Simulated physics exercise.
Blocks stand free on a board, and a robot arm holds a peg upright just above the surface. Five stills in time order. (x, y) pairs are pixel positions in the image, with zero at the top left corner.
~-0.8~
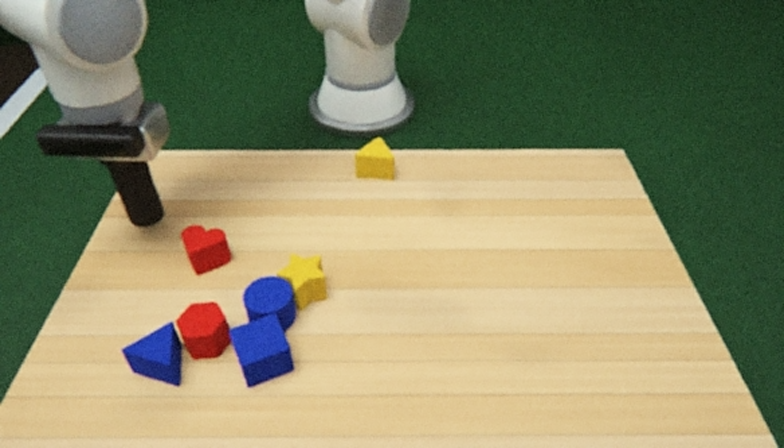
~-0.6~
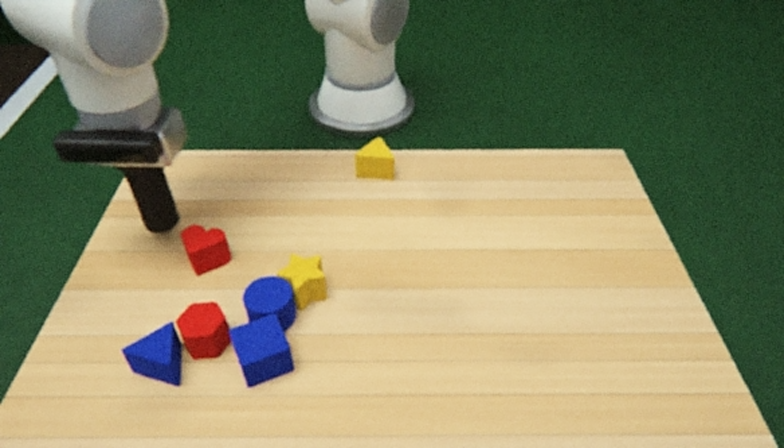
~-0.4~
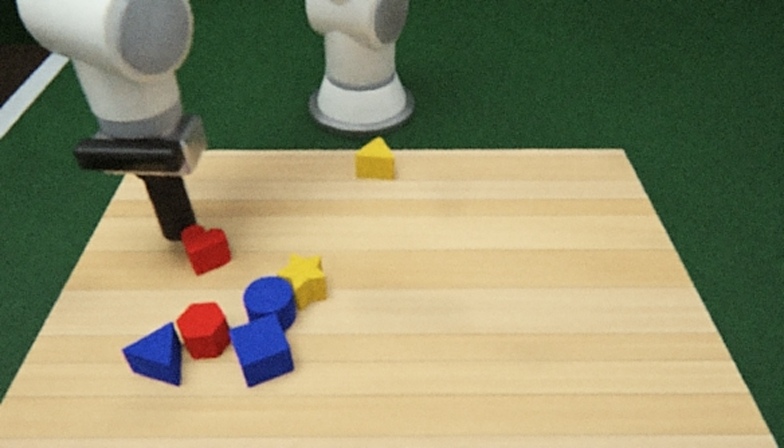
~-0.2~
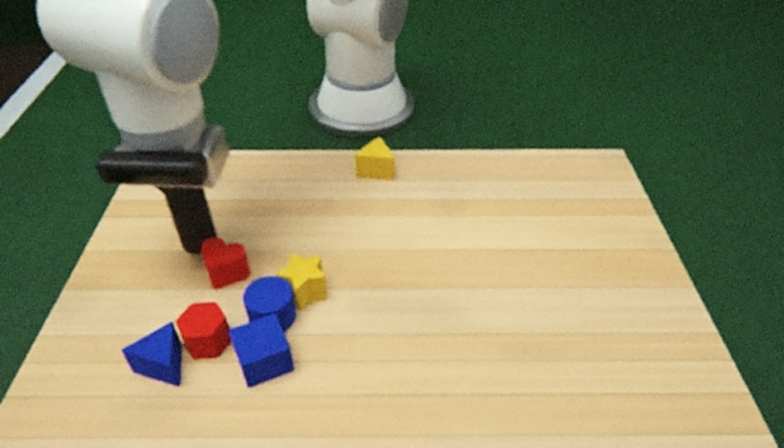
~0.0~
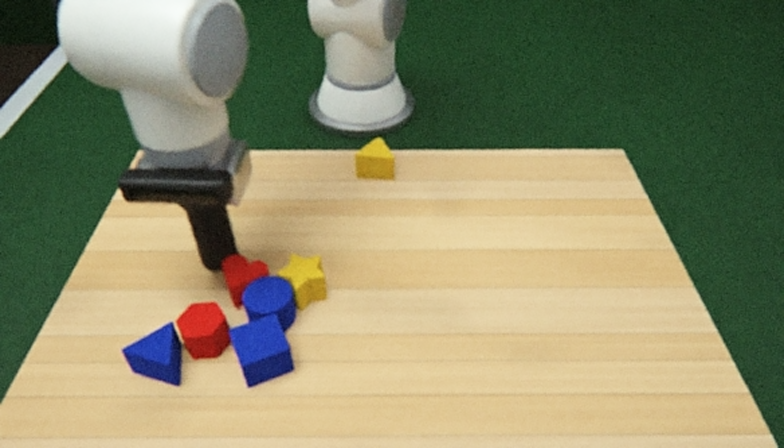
We see a robot arm holding a dark peg over a wooden board of red, blue and yellow blocks; the peg moves right to the red heart, then pushes it right and down beside the blue disc and yellow star.
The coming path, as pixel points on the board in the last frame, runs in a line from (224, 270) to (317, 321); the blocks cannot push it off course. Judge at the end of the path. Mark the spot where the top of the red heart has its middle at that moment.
My prediction: (348, 323).
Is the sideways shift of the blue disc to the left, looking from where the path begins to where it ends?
Answer: No.
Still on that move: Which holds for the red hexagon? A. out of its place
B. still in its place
That would be B.
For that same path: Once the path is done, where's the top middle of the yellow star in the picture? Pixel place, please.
It sits at (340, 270).
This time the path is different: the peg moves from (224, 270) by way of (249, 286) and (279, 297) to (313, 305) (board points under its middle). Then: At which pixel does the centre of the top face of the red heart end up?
At the end it should sit near (335, 309).
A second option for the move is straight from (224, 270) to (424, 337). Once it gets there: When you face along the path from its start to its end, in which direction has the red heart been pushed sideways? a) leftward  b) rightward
b (rightward)
What follows on the original path. One third of the way, peg at (251, 276); red heart at (282, 281), turned 25° anticlockwise; blue square piece at (262, 347), turned 30° clockwise; blue disc at (303, 309); yellow star at (323, 271), turned 40° anticlockwise.
Two thirds of the way, peg at (282, 292); red heart at (314, 301), turned 15° anticlockwise; blue square piece at (262, 347), turned 30° clockwise; blue disc at (335, 332); yellow star at (340, 273), turned 80° anticlockwise.
At the end, peg at (316, 310); red hexagon not moved; red heart at (348, 323); blue square piece at (262, 347), turned 30° clockwise; blue disc at (362, 360); yellow star at (342, 272), turned 85° anticlockwise.
